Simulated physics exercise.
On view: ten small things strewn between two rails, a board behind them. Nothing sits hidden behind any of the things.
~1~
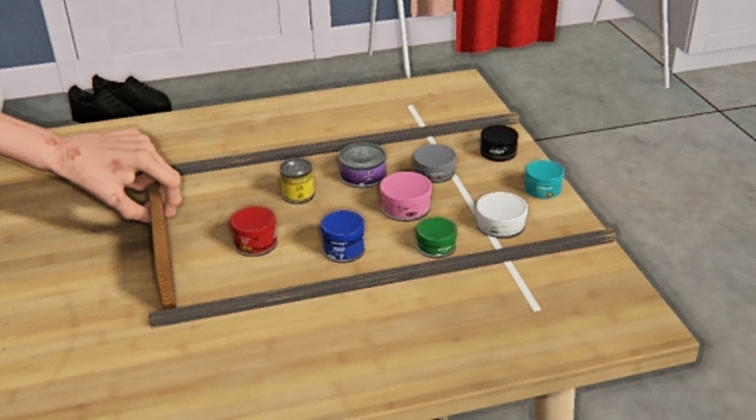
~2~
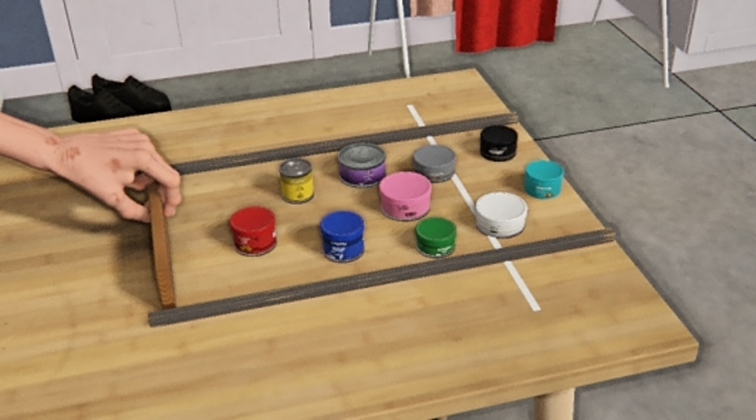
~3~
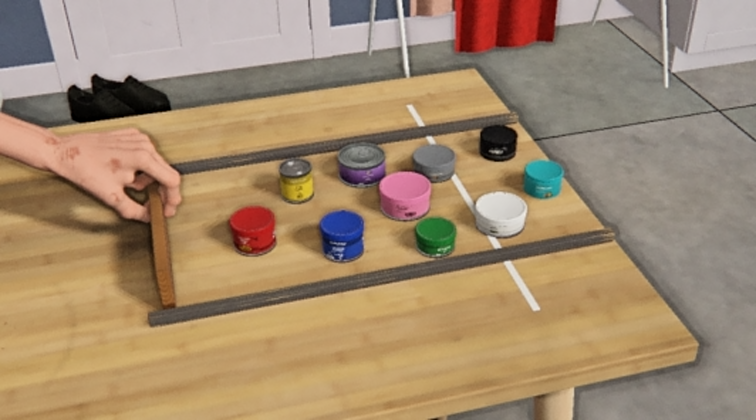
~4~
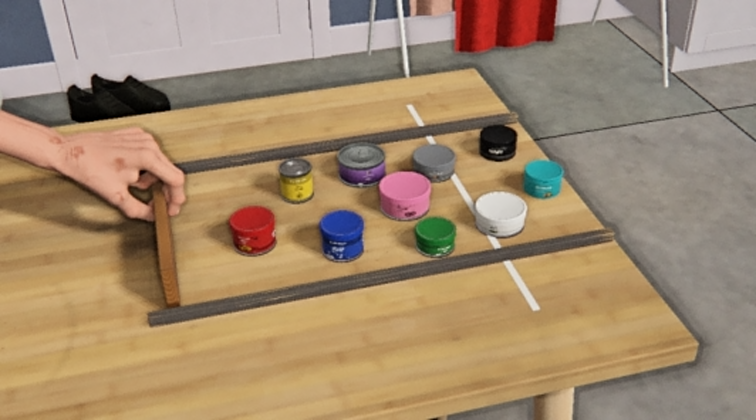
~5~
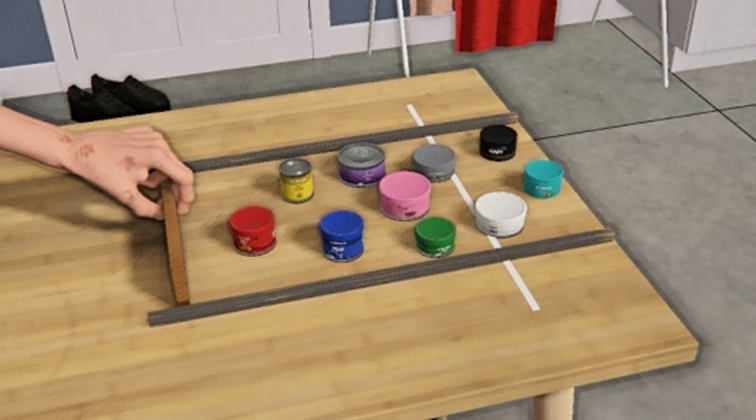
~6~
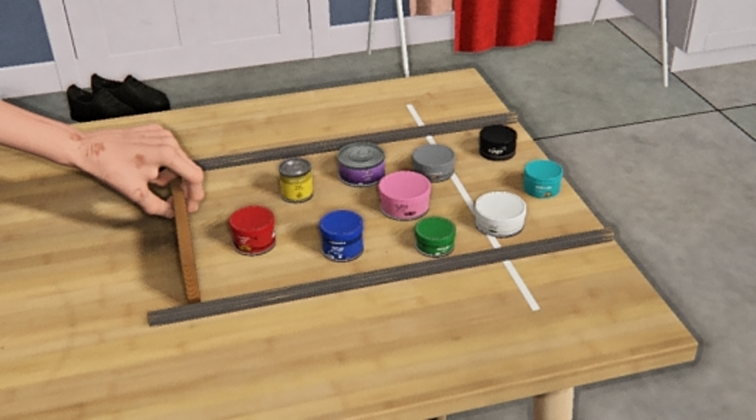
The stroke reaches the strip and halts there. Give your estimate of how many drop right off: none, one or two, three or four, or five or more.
It ends with no piece gone from the top.
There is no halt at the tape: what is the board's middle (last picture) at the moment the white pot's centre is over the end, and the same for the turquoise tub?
First it's close to (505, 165), next close to (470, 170).
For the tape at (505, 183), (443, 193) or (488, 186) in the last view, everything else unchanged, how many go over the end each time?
Taken one after another, the numbers are 2, 0 and 2.
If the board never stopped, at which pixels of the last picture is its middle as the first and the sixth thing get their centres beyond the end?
Its centre point is roughly (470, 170) and later (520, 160).
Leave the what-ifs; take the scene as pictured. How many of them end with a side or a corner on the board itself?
So the total is 4.
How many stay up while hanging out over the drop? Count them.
It would come to 2.
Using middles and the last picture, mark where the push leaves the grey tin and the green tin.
First (495, 150), then (542, 227).
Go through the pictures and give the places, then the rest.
In the first frame, turquoise tub (544, 180); black tub (499, 143); white pot (501, 216); board (160, 220); tape (463, 191).
In the second frame, black tub (499, 144); red tin (254, 231).
In the third frame, white pot (500, 215); purple tin (362, 165).
In the fourth frame, turquoise tub (543, 180); board (163, 219).
In the fifth frame, black tub (498, 143); yellow tin (296, 181).
In the sixth frame, turquoise tub (543, 179); black tub (498, 143); white pot (500, 215); board (182, 216); tape (462, 190).
Soon after, none off yet; turquoise tub at rest near (543, 179); black tub at rest near (498, 143); white pot at rest near (500, 215).
At rest, the number that fall off is zero.
